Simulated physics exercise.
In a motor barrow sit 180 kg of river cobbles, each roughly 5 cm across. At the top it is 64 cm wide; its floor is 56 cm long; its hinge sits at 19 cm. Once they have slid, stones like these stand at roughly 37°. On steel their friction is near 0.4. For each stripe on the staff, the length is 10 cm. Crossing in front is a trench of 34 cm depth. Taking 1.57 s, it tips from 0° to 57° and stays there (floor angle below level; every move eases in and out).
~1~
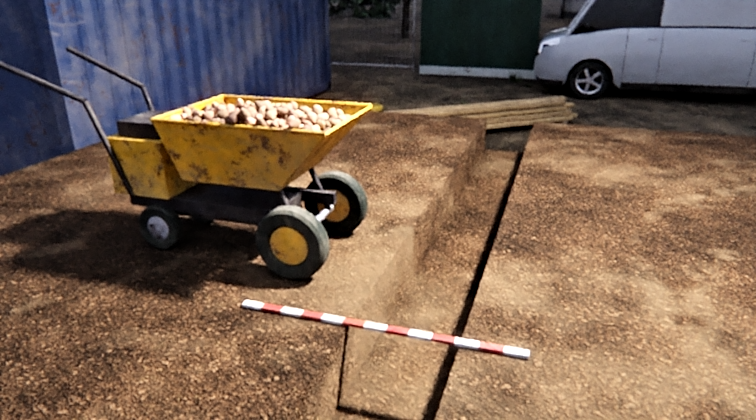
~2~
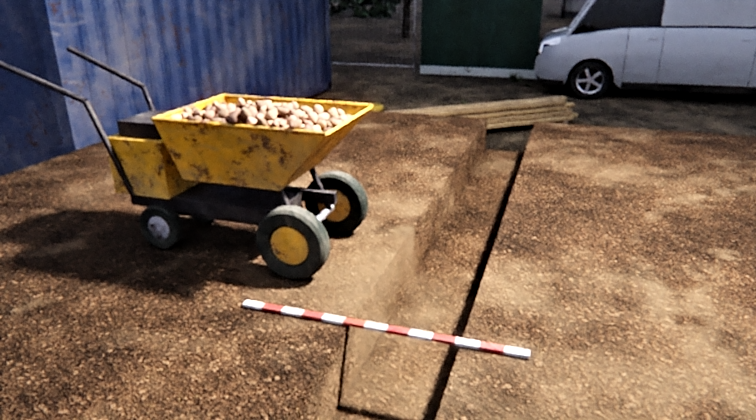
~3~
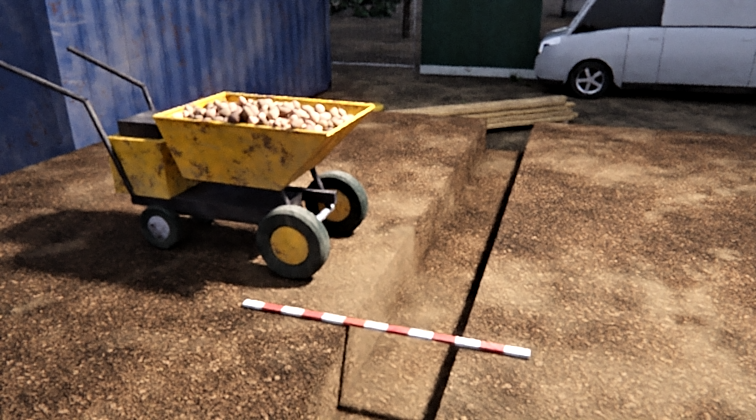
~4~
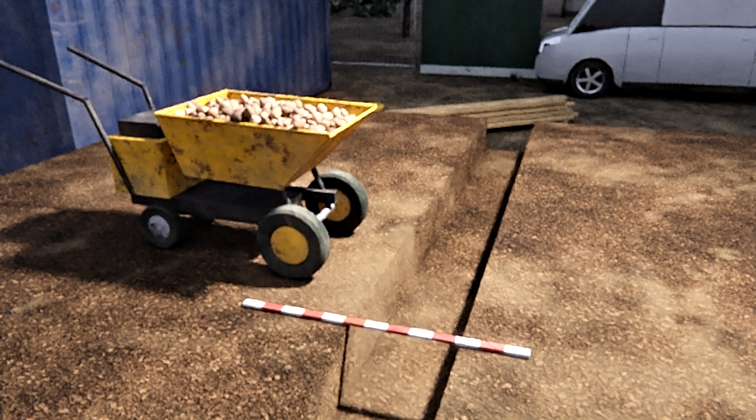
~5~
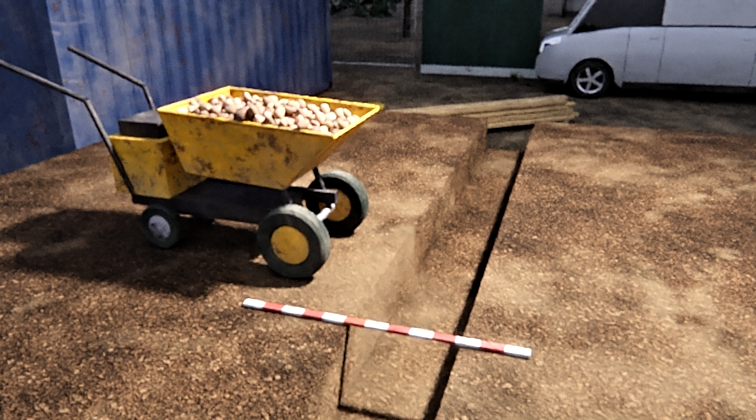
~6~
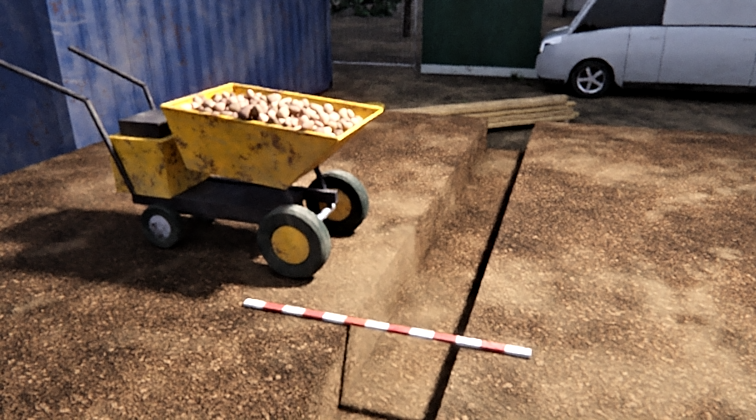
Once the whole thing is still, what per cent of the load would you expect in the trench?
I would expect about 69 per cent.
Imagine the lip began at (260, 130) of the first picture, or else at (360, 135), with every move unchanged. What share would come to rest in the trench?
It comes to about 70 and 40 in a hundred.
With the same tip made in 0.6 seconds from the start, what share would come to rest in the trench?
50 per cent.
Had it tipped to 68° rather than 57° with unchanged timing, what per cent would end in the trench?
Some 80% would finish there.
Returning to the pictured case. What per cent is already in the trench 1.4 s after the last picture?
20 per cent, give or take.
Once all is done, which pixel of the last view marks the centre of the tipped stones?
Roughly (451, 316), I'd say.
Then, 0.9 s after the last picture the floor is at 48°, 100 % in the skip; the foremost stones are at (410, 190).
Then, 1.4 s after the last picture the floor is at 57°, 79 % in the skip, 20 % in the trench, 1 % past the trench; the foremost stones are at (501, 269).
Then, 1.7 s after the last picture the floor is at 57°, 55 % in the skip, 36 % in the trench, 10 % past the trench; the foremost stones are at (575, 292).
Then, 3.7 s after the last picture the floor is at 57°, 21 % in the skip, 69 % in the trench, 11 % past the trench; the foremost stones are at (667, 298).
